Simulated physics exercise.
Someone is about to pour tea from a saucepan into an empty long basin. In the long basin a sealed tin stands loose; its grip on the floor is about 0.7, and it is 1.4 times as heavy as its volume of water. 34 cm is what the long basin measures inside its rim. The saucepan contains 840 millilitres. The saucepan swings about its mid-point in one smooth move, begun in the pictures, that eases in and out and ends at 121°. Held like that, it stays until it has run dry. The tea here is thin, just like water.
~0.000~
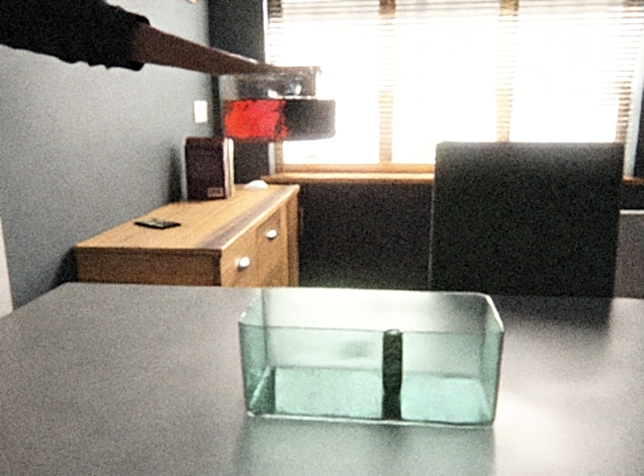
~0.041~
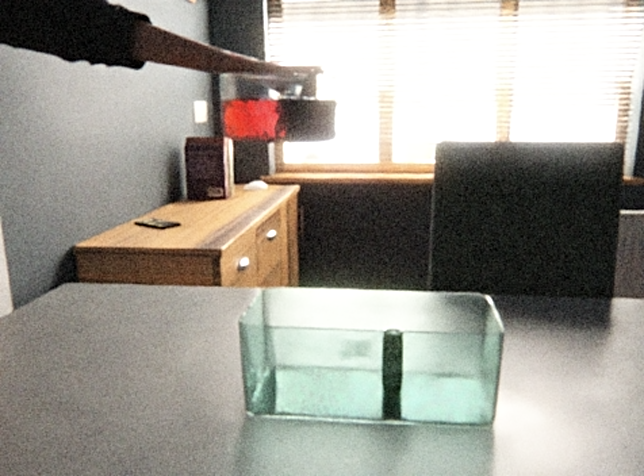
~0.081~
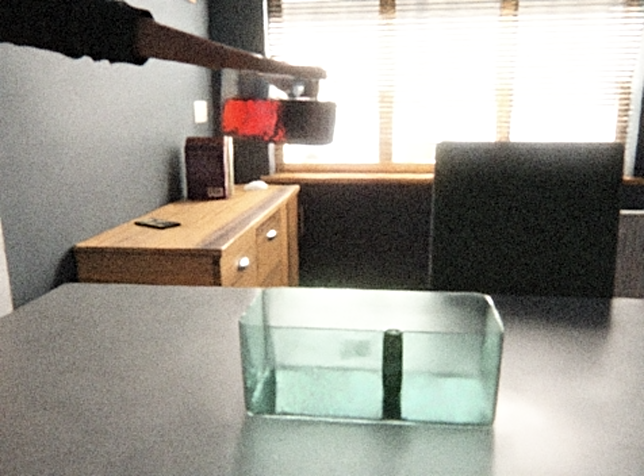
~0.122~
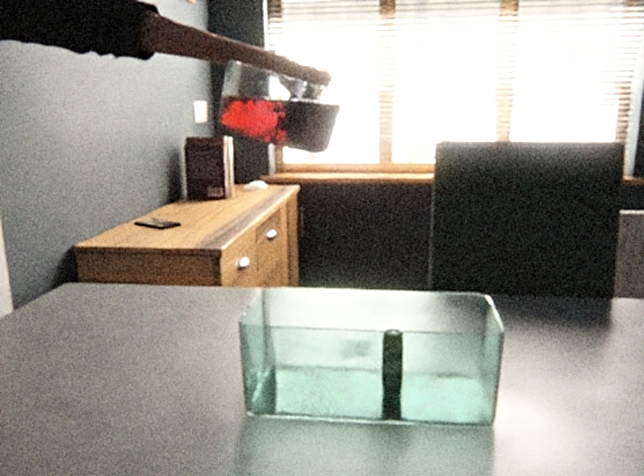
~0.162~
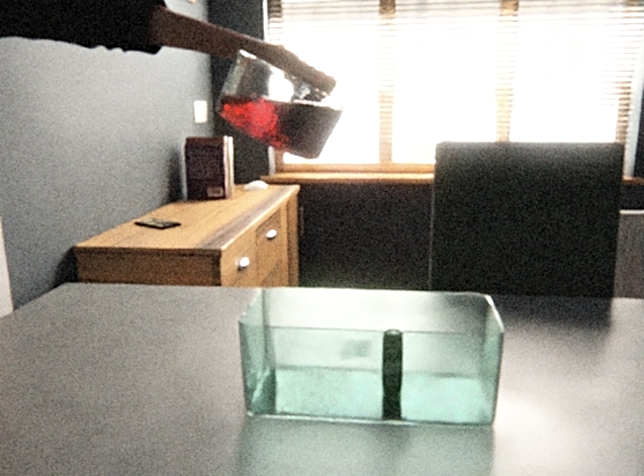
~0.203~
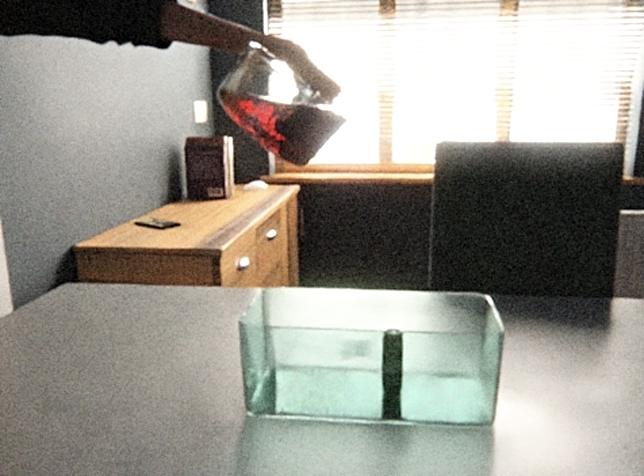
In a dim room, a hand tilts a clear pan of red liquid rightward above a basin.
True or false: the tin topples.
True.
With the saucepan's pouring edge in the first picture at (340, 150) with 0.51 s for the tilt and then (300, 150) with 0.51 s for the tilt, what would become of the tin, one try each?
First it tips over; then it stays on its base.
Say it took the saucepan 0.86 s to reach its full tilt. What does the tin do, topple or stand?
Result: Tin upright.
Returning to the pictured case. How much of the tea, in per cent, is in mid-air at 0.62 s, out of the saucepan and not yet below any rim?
It comes to some 12 percent of the total.
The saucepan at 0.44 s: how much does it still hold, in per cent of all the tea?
Some 14 % of it is still there.
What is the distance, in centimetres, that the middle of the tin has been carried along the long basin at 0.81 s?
The tin is about 4 cm from where it started.
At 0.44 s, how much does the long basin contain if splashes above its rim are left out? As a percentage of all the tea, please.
About 7 per cent.
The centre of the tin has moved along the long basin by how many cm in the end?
About 8.5 cm.
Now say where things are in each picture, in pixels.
In the first picture, it leans 0°; its right rim is at (339, 77); the tea meets the walls at (227, 101) and (337, 100); the long basin's rim runs from (250, 306) to (495, 314); the tin's top is at (393, 334).
In the second picture, it leans 2°; its right rim is at (340, 79); the tea meets the walls at (227, 100) and (338, 100).
In the third picture, it leans 7°; its right rim is at (342, 86); the tea meets the walls at (227, 99) and (338, 101).
In the fourth picture, it leans 16°; its right rim is at (344, 96); the tea meets the walls at (227, 98) and (340, 103).
In the fifth picture, it leans 28°; its right rim is at (345, 109); the tea meets the walls at (226, 95) and (344, 107).
In the sixth picture, it leans 41°; its right rim is at (343, 125); the tea meets the walls at (225, 89) and (340, 115); 2 per cent is over the edge.
After 0.44 s the tilt is 116° and 13 per cent is still to pour; the tin stands where it began.
After 0.62 s the tilt is 121° and 1 per cent is still to pour; the tin leans 6°.
After 0.81 s the tilt is 121° and 0 per cent is still to pour; the tin leans 21°.
After 1.01 s the tilt is 121° and 0 per cent is still to pour; the tin lies on its side.
In the end the tin lies on its side.
